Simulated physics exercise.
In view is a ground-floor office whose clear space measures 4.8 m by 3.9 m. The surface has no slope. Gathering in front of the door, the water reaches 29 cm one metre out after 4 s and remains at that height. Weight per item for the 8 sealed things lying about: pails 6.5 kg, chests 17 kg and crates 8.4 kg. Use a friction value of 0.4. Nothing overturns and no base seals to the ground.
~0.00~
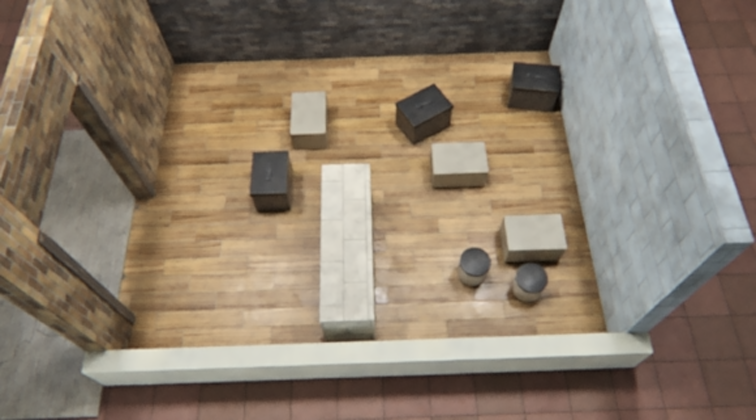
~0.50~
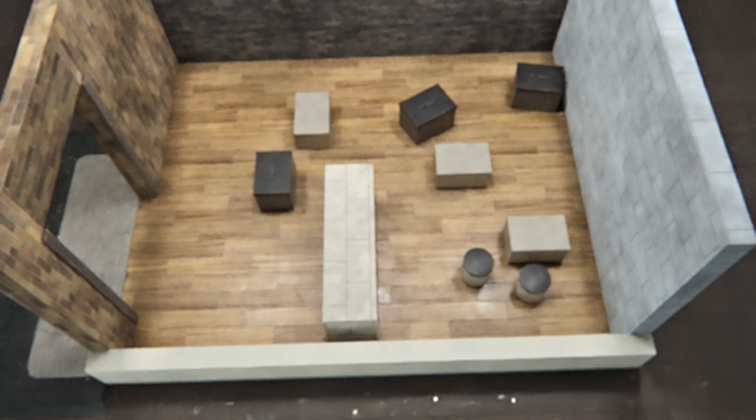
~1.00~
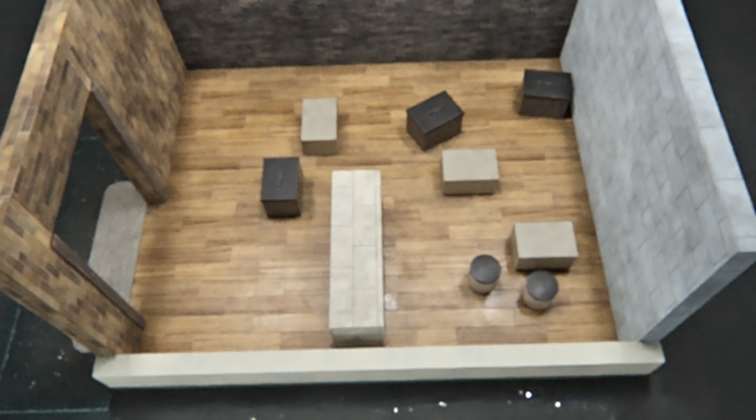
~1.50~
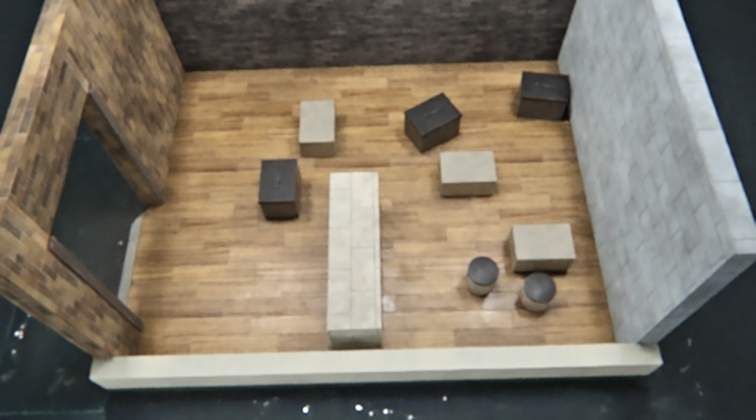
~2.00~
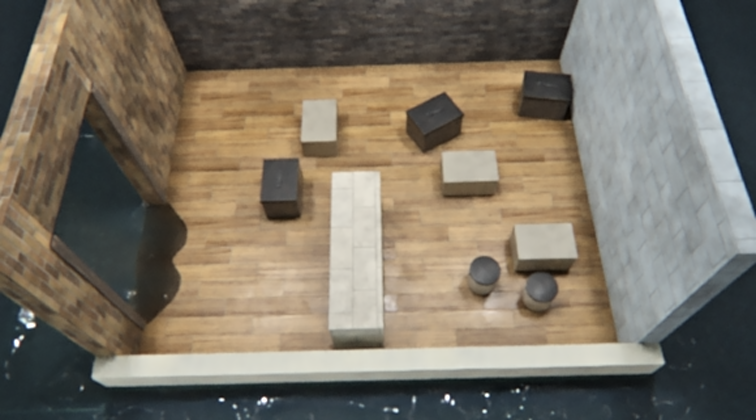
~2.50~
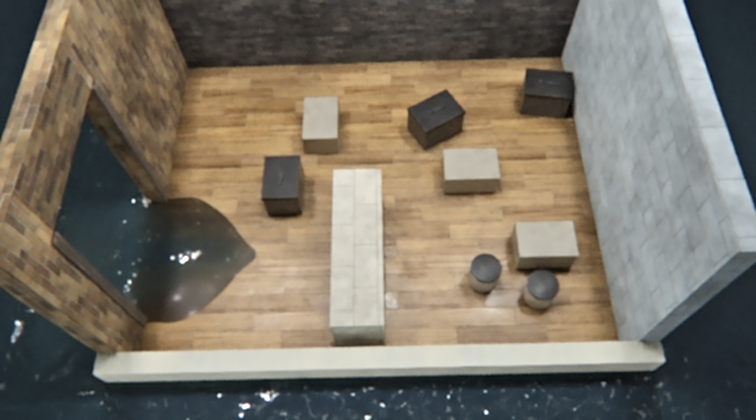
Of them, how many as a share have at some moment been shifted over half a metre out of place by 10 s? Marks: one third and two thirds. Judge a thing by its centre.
It looks set to land in the middle band, a third to two thirds.
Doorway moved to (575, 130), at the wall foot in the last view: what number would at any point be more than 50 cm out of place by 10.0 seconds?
Count: 7.
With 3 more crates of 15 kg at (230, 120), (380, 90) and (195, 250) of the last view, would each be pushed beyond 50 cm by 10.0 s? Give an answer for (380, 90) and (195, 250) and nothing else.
Well, the first one tops the mark, and the second tops the mark.
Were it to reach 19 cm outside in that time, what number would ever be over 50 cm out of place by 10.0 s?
That would make 2 of them.
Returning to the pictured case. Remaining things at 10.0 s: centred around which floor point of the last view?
I'd put it around (508, 215).
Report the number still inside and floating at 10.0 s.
The count is 5.
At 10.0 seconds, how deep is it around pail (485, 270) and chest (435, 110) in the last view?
First about 6 cm, second about 6 cm.
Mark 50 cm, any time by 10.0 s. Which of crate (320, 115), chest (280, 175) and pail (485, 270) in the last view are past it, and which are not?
Taking them in turn, the first is beyond the limit, the second beyond the limit and the third within the limit.
After 3.5 s 0 of 8 are over 50 cm from their spots; 0 afloat.
After 4.5 s 1 of 8 are over 50 cm from their spots; 0 afloat.
After 7.0 s 2 of 8 are over 50 cm from their spots; 0 afloat.
After 10.0 s 5 of 8 are over 50 cm from their spots, and 5 have been at some point; 5 afloat.
